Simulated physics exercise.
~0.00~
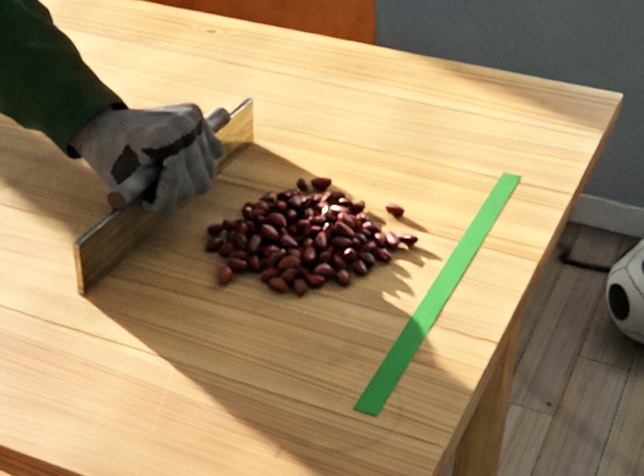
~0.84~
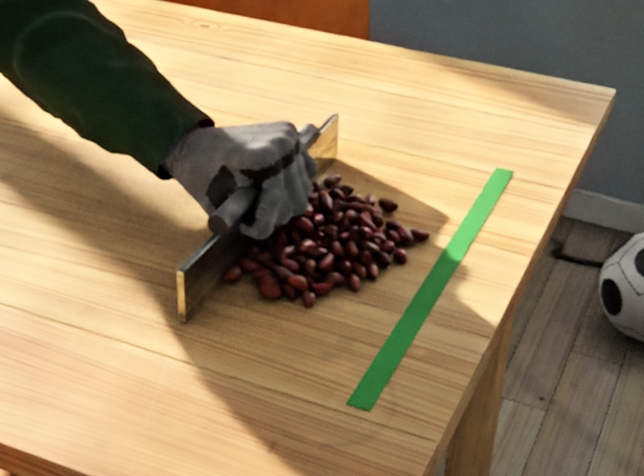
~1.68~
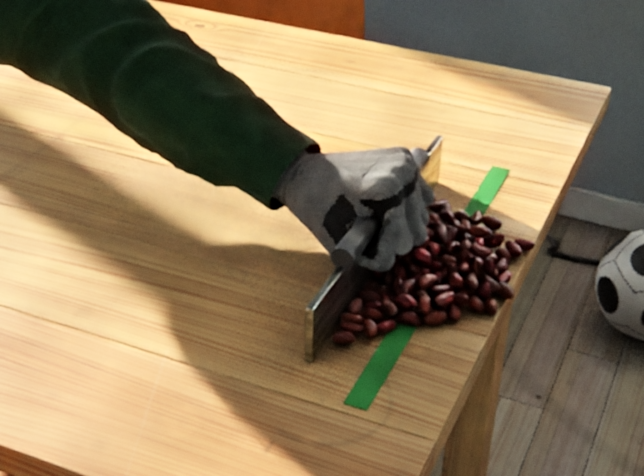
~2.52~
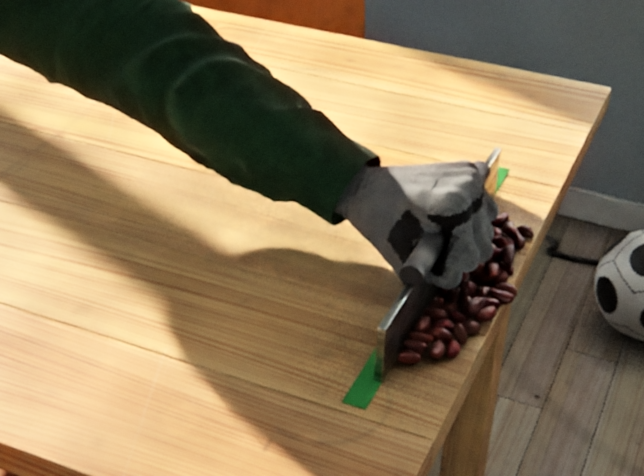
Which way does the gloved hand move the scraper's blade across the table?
The blade moves to the right, toward the green tape and the table's edge.
On a light wooden table, a loose heap of dark red beans sits between a flat scraper and a strip of green tape, with a football on the floor to the right. A gloved hand in a green sleeve grips the scraper and slides it right until it meets the heap. The blade keeps pushing, and the beans bunch together and ride across the tape toward the table's edge. At the end, the blade has reached the green tape, and the beans are crowded in a narrow band along the right edge of the table.
